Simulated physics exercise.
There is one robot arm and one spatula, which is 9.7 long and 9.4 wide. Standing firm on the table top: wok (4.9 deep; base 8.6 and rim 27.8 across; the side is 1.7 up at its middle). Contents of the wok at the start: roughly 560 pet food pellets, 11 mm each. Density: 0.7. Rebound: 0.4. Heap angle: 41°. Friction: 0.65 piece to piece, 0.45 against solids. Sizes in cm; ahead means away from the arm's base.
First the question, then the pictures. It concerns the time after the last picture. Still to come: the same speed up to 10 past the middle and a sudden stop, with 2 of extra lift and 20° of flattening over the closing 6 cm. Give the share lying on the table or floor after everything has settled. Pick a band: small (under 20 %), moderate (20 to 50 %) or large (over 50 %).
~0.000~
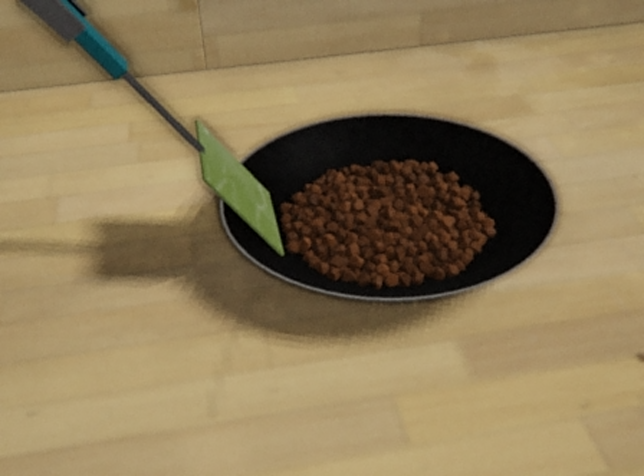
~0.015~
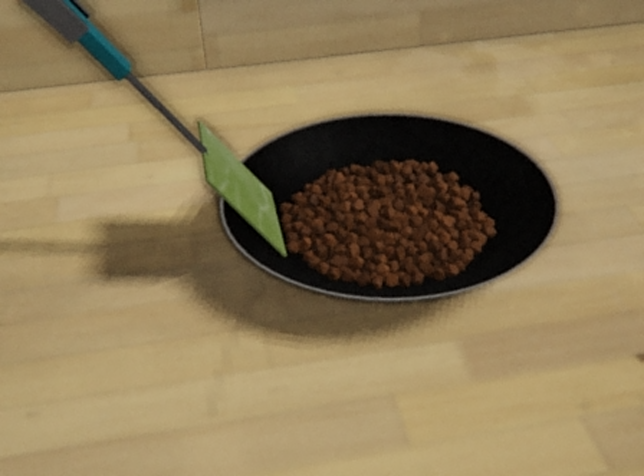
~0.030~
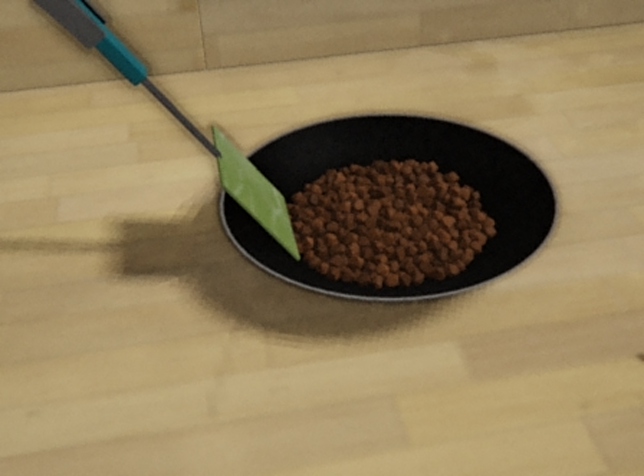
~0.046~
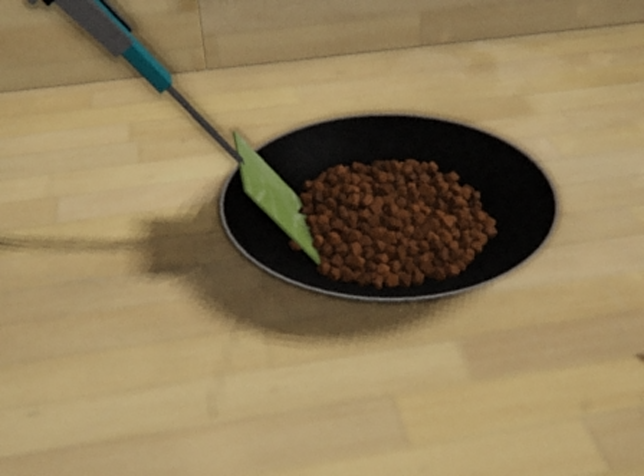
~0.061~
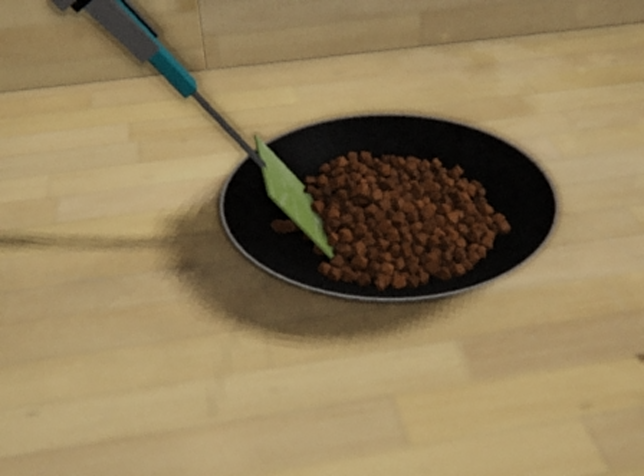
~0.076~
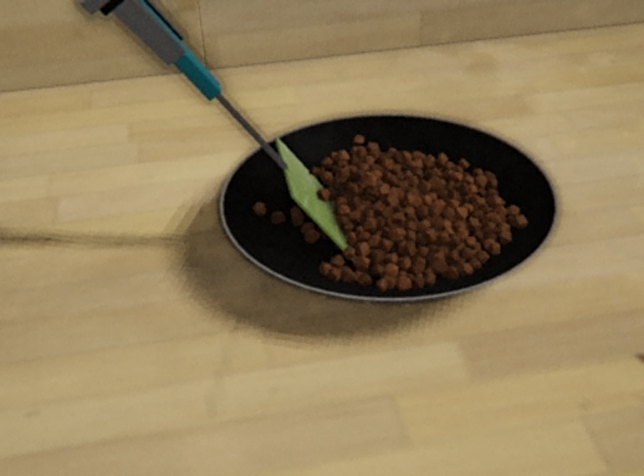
The share is large, over 50 %.
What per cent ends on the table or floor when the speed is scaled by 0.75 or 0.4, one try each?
About 60 and 45 per cent.
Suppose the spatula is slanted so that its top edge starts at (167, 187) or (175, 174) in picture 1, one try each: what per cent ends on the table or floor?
Some 60 and 60 per cent.
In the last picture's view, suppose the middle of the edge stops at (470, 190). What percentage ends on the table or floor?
Estimate: Approx. 55 %.
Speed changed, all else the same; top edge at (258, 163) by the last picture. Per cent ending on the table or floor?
Roughly 60 per cent.
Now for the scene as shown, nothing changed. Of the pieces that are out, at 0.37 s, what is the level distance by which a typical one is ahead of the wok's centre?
I reckon roughly 28 centimetres.
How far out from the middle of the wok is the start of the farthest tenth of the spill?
45 cm.
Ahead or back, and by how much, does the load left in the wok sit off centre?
Forward offset: Roughly 3.0 cm.
After 0.11 s, sloping 56°, highest piece 9 above the table; 562 in the wok.
After 0.15 s, sloping 51°, highest piece 11 above the table; 541 in the wok, 21 on the blade or in flight.
After 0.37 s, sloping 36°, highest piece 9 above the table; 273 on the table or floor, 203 in the wok, 86 on the blade or in flight.
After 1.42 s, sloping 36°, highest piece 4 above the table; 359 on the table or floor, 203 in the wok.
In the end, 359 on the table or floor, 203 in the wok. That is 64 % on the table or floor.
